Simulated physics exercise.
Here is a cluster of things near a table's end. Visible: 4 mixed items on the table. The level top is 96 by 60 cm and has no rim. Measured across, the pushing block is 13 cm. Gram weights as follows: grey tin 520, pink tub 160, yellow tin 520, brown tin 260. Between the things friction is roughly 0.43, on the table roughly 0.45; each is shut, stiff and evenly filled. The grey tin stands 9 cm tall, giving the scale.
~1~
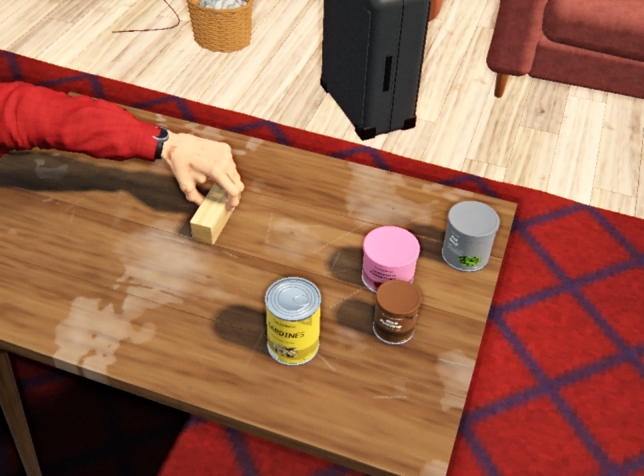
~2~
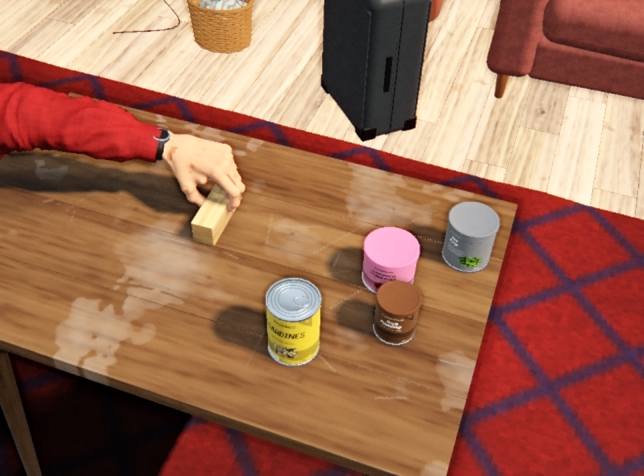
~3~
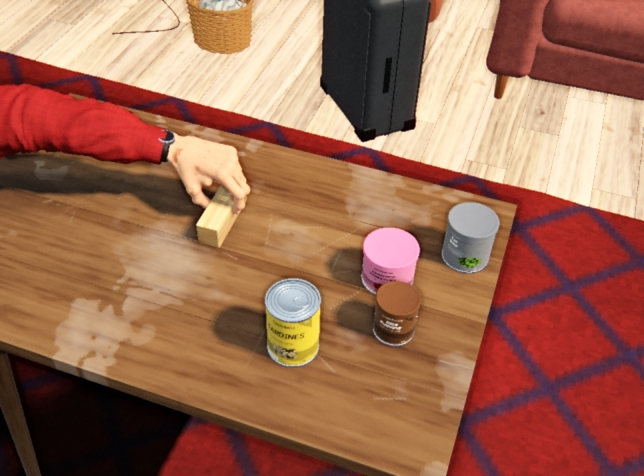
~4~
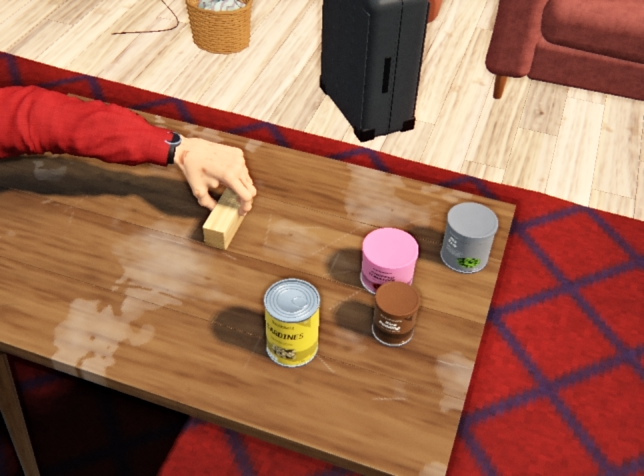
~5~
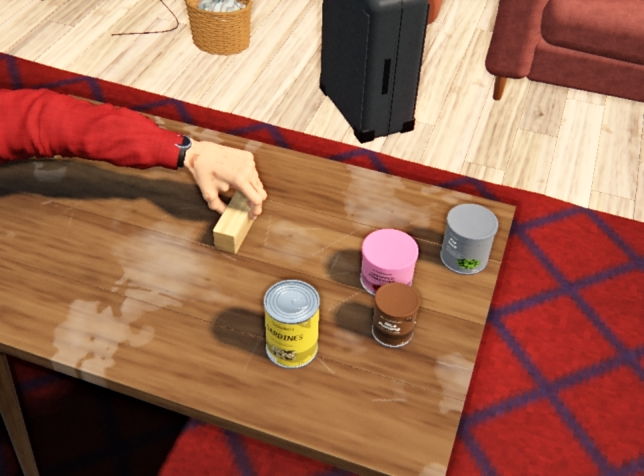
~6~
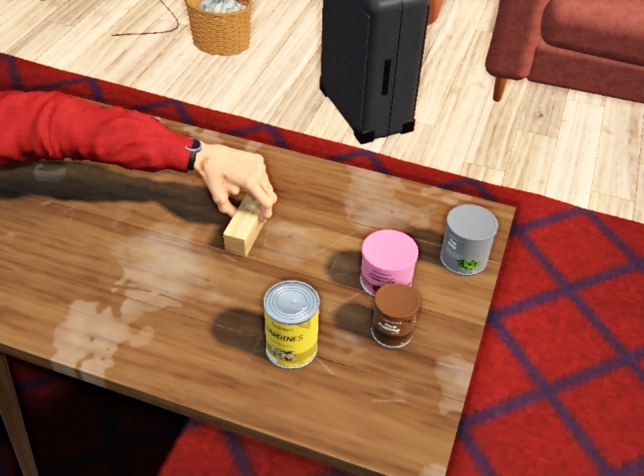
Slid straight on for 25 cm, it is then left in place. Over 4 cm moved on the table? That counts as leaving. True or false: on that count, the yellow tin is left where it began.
True.
Then, 0.20 s later than the last frame, pusher on by 11 cm.
Then, 0.50 s later than the last frame, pusher on by 18 cm.
Then, 0.70 s later than the last frame, pusher on by 23 cm.
When it is over, all 4 within 4 cm of the start. End places, in pixels of the last picture, yellow tin near (292, 326).
